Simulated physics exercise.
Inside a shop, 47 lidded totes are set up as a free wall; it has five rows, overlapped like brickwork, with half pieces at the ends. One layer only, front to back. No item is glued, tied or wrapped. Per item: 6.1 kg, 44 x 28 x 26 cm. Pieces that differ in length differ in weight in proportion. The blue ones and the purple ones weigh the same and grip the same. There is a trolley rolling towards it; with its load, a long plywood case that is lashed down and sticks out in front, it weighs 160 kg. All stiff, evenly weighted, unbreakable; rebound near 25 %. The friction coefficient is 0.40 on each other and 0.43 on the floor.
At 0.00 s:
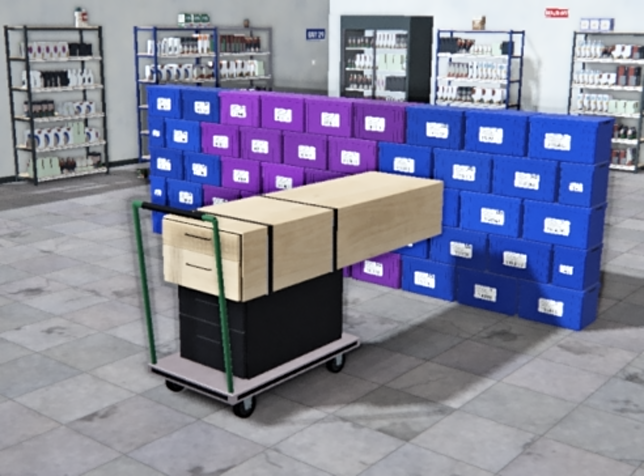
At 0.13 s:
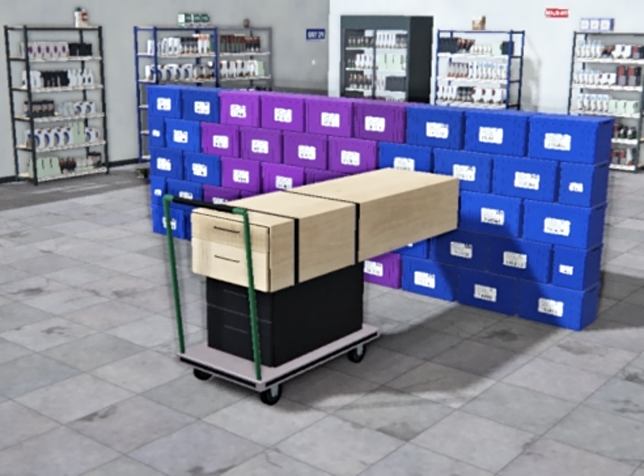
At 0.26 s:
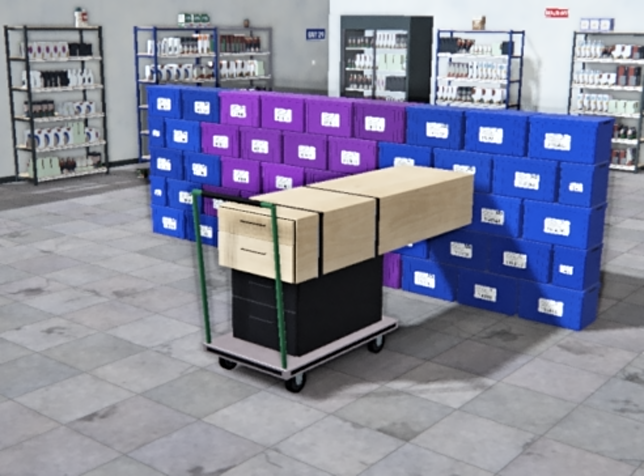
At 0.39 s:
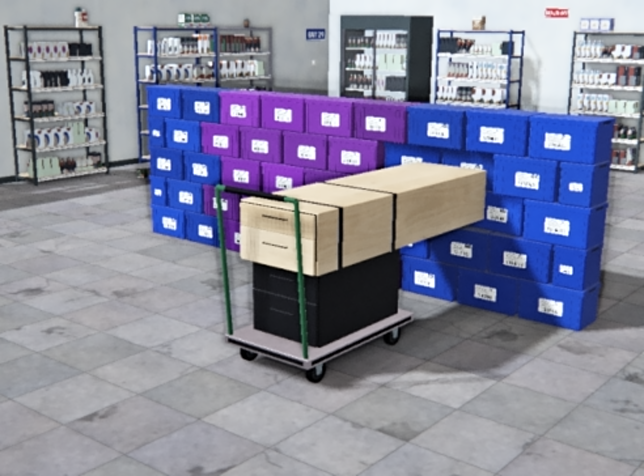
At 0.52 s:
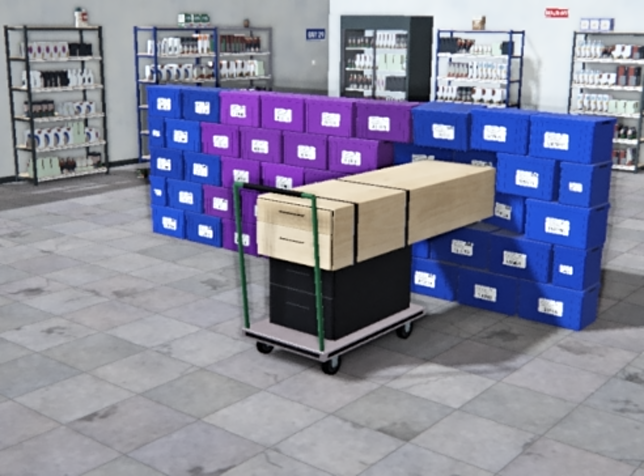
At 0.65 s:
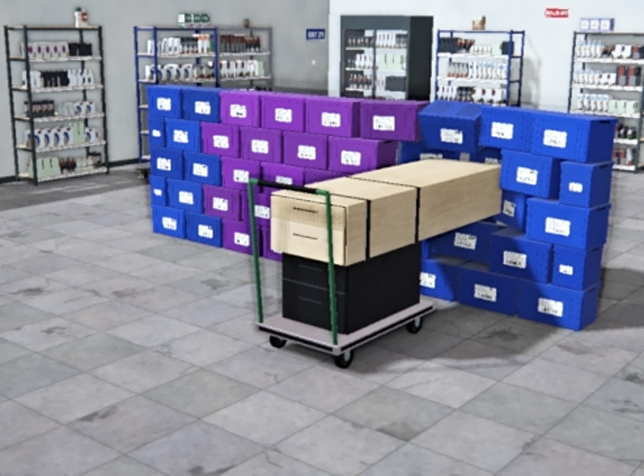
The video shows a trolley carrying a long wooden case on a black base rolling toward a wall of blue and purple boxes in a shop, where the case's front end pushes into the wall, shifting and tilting several blue boxes.
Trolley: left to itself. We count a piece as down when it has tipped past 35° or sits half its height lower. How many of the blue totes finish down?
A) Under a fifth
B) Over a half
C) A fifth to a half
A fifth to a half (C).
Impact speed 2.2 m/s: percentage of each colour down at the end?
Result - blue: 40%; purple: 0%.
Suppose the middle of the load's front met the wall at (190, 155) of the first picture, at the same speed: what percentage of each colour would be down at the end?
That would leave blue at 30 % and purple at 10 %.
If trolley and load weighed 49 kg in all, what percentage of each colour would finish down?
You'd get blue 0 and purple 0 percent.
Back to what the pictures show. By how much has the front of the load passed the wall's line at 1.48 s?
At that instant, about 95 cm beyond.
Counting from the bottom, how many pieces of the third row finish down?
2.
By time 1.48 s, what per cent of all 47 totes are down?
By then 20 %.
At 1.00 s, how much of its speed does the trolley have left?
Something like 0.7 m/s, I'd say.
After 1.00 s, load 62 cm past the wall's line, still rolling; 4 of the 27 blue totes down (4 of 47 in all colours); top blue tote unmoved.
After 1.48 s, load 93 cm past the wall's line, still rolling; 9 of the 27 blue totes down (10 of 47 in all colours); top blue tote unmoved.
At rest (2.9 s), load 1.01 m past the wall's line, stopped; 9 of the 27 blue totes down (10 of 47 in all colours); top blue tote unmoved; top purple tote unmoved. That is 33 per cent. As the last picture would show them, middles, top blue tote near (175, 102), top purple tote near (294, 113).
